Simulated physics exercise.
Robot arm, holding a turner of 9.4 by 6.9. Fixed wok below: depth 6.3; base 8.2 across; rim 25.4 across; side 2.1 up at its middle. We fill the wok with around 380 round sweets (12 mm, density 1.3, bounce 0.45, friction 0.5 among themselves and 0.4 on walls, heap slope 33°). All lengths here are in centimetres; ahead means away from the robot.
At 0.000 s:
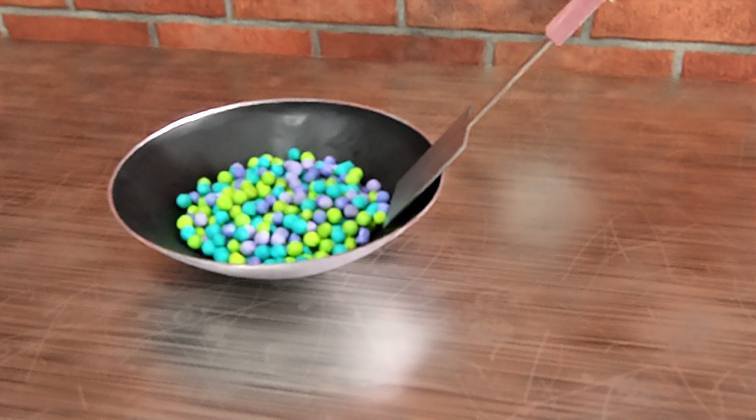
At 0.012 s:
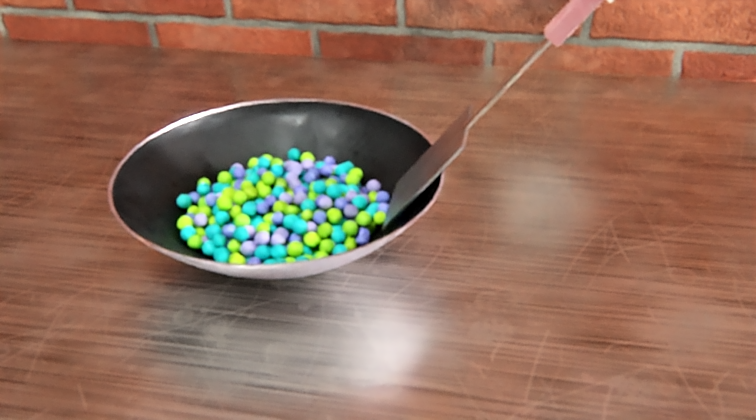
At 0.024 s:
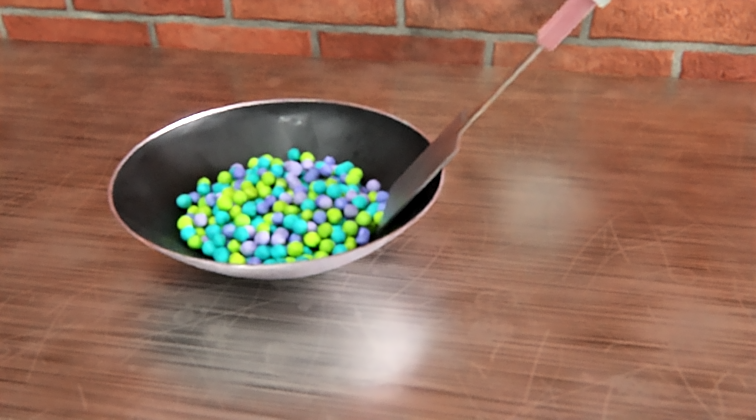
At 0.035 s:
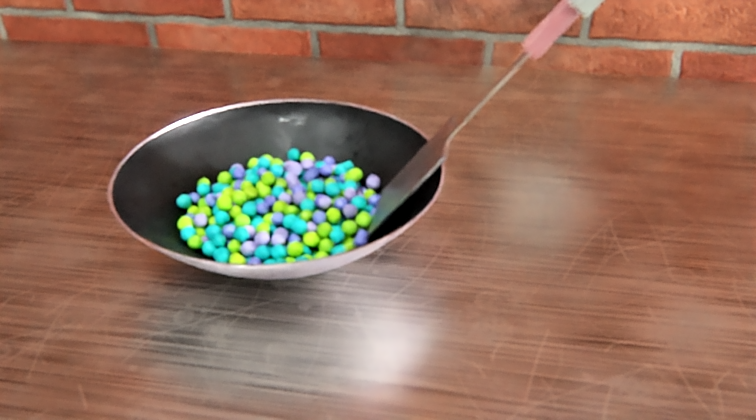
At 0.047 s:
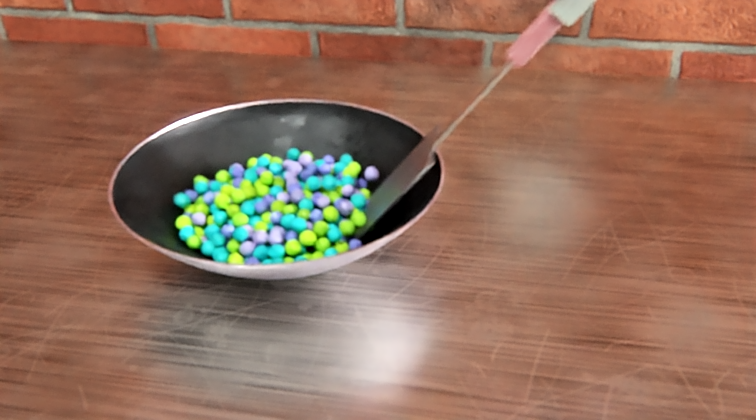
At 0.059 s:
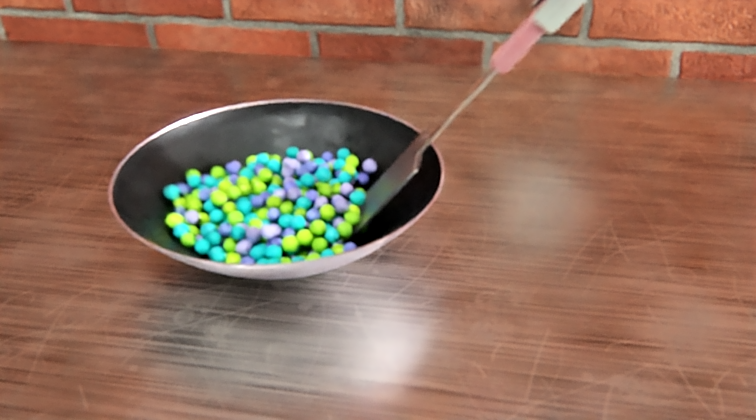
Robot arm holding a pink-handled turner, sliding its blade left into a dark wok and nudging colourful round sweets slightly.
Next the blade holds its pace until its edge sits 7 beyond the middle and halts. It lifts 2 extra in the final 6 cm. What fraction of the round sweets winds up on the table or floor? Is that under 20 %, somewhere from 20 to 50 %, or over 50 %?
It is from 20 to 50 %.
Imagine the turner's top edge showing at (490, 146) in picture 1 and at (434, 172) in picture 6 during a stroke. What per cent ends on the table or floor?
Off the vessel, on the table or floor: Some 40 percent.
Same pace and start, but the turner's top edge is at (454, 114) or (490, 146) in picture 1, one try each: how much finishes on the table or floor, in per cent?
First try around 35 percent, second around 30 percent.
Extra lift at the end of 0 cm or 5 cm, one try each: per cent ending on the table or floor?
Roughly 25 % and then 30 %.
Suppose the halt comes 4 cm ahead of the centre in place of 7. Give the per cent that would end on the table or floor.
It would come to roughly 10 percent.
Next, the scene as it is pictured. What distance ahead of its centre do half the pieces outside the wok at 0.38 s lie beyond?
Roughly 18 centimetres ahead.
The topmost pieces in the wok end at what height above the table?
It reaches roughly 7.0 cm.
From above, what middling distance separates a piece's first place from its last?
The figure is about 7 cm.
After 0.11 s, sloping 53°, highest piece 7 above the table; 379 in the wok.
After 0.16 s, sloping 53°, highest piece 8 above the table; 378 in the wok, 1 on the blade or in flight.
After 0.38 s, sloping 53°, highest piece 9 above the table; 266 in the wok, 78 on the table or floor, 35 on the blade or in flight.
After 1.43 s, sloping 53°, highest piece 7 above the table; 266 in the wok, 113 on the table or floor.
At rest, 266 in the wok, 113 on the table or floor. That is 30 % on the table or floor.
